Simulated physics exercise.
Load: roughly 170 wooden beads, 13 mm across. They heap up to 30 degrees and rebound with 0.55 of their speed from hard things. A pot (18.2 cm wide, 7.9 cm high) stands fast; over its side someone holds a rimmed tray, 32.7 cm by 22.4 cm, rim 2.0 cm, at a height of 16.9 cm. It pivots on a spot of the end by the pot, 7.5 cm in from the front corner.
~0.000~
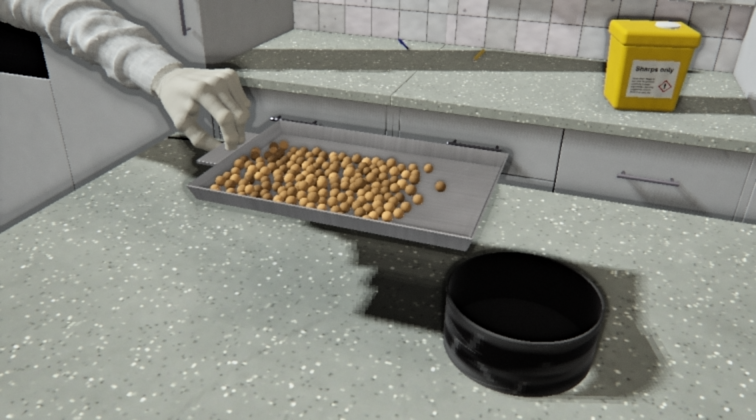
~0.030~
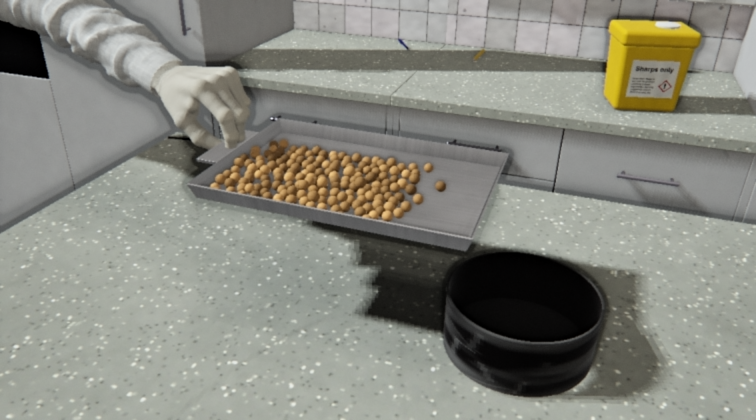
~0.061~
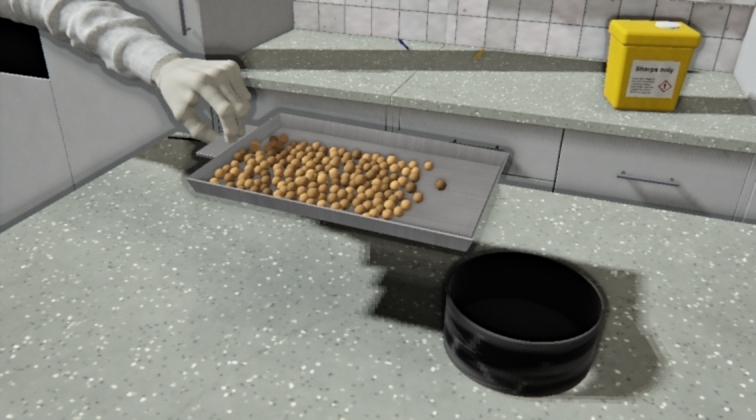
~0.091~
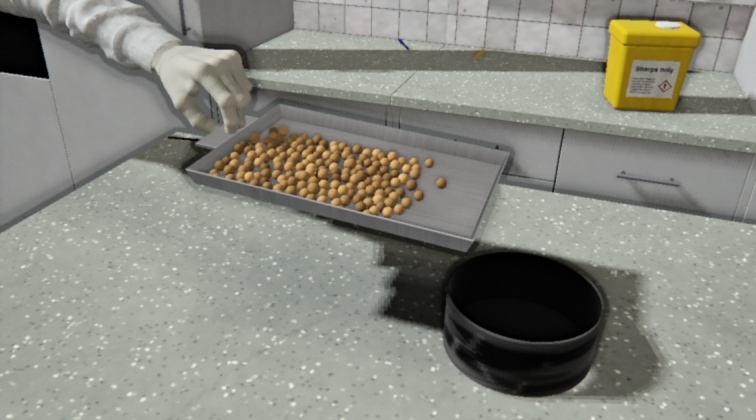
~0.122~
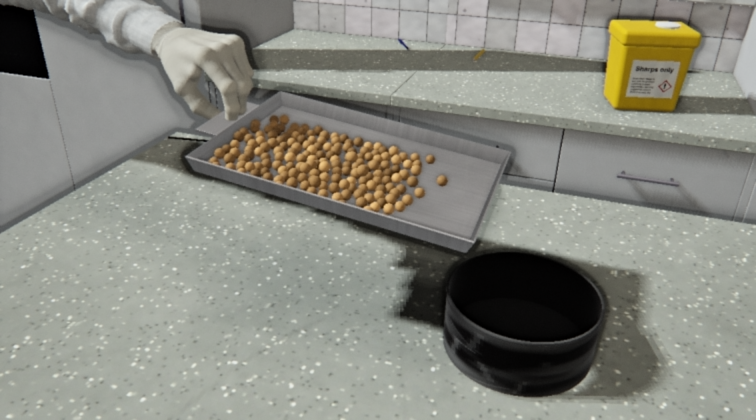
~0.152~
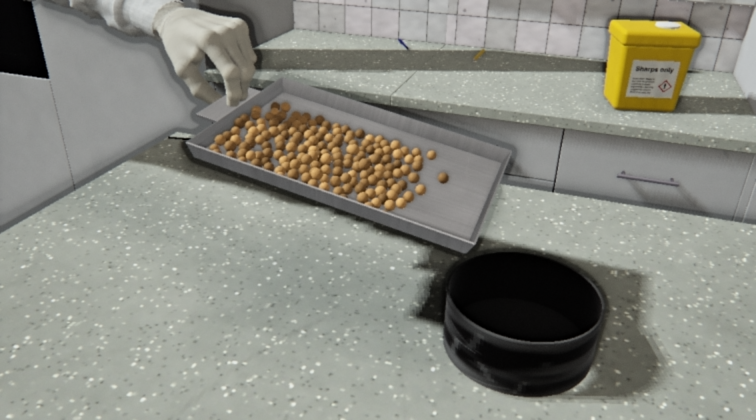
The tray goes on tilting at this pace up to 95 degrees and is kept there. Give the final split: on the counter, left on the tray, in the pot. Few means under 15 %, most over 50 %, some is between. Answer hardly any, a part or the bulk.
Counter a part, tray hardly any, pot the bulk.
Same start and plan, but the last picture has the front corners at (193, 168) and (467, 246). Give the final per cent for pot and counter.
Pot 20, counter 80.
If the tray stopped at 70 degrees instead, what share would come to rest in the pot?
Then about 60 per cent.
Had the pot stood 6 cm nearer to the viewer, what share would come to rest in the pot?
Then about 80 per cent.
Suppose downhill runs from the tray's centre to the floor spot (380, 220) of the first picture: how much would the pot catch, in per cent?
About 20 per cent.
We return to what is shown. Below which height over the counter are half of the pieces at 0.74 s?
About 12 cm.
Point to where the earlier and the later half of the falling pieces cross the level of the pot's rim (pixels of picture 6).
At about (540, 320), then at (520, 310).
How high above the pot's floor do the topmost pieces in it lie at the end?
Roughly 2.5 cm.
After 0.50 s, tilt 51 degrees; the tray holds 100 %, the pot 0 %.
After 0.74 s, tilt 79 degrees; the tray holds 30 %, the pot 25 %.
Then, at 1.08 s, tilt 95 degrees; the tray holds 0 %, the pot 70 %.
By 2.0 s all is still; counter 25 %, tray 0 %, pot 75 %.
